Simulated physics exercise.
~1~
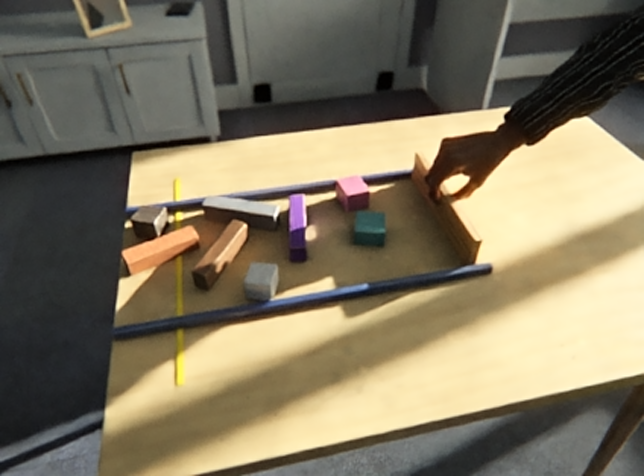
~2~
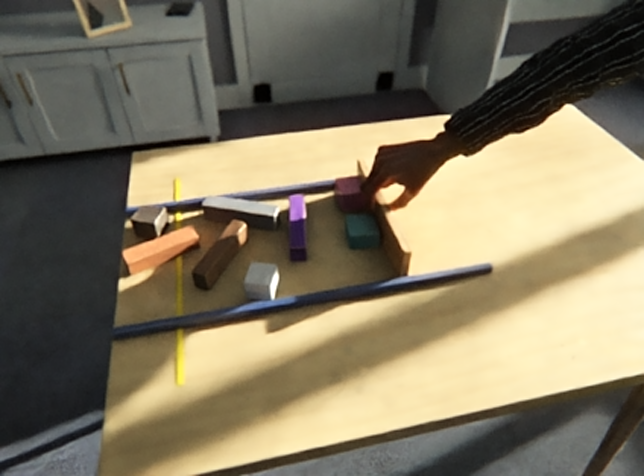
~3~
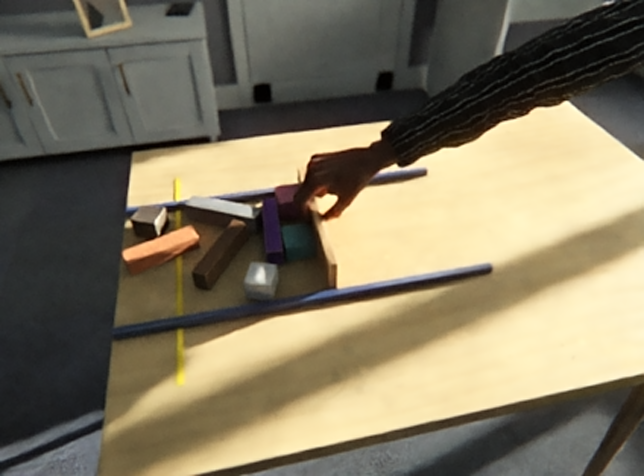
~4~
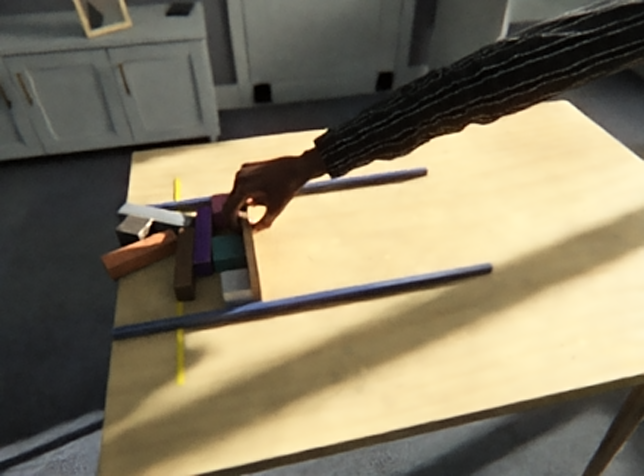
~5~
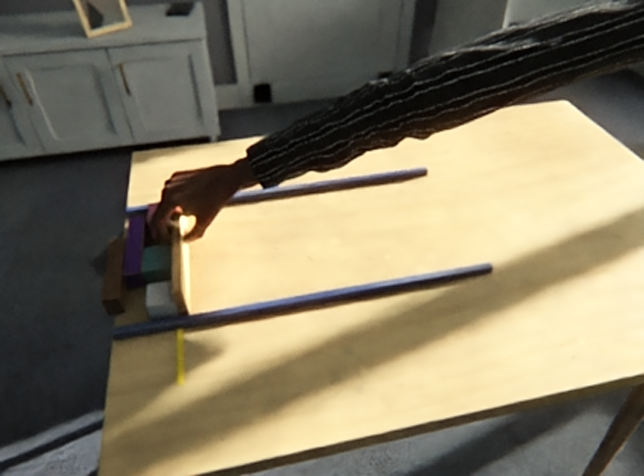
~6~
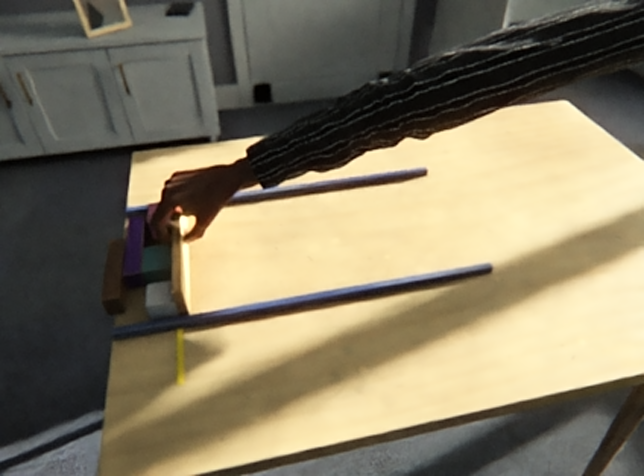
A hand in a dark striped sleeve slides an upright wooden board leftward between two blue rails on a pale table. The board first meets the pink and turquoise blocks and carries them into the purple block. As the cluster tightens, the grey block and brown bar are gathered in too, and the pale grey stick is pushed toward the table's left end. The orange bar and black block are crowded to the edge, then disappear along with the grey stick. The board stops at the yellow tape, with the remaining pieces packed against it and the brown bar jutting over the edge.
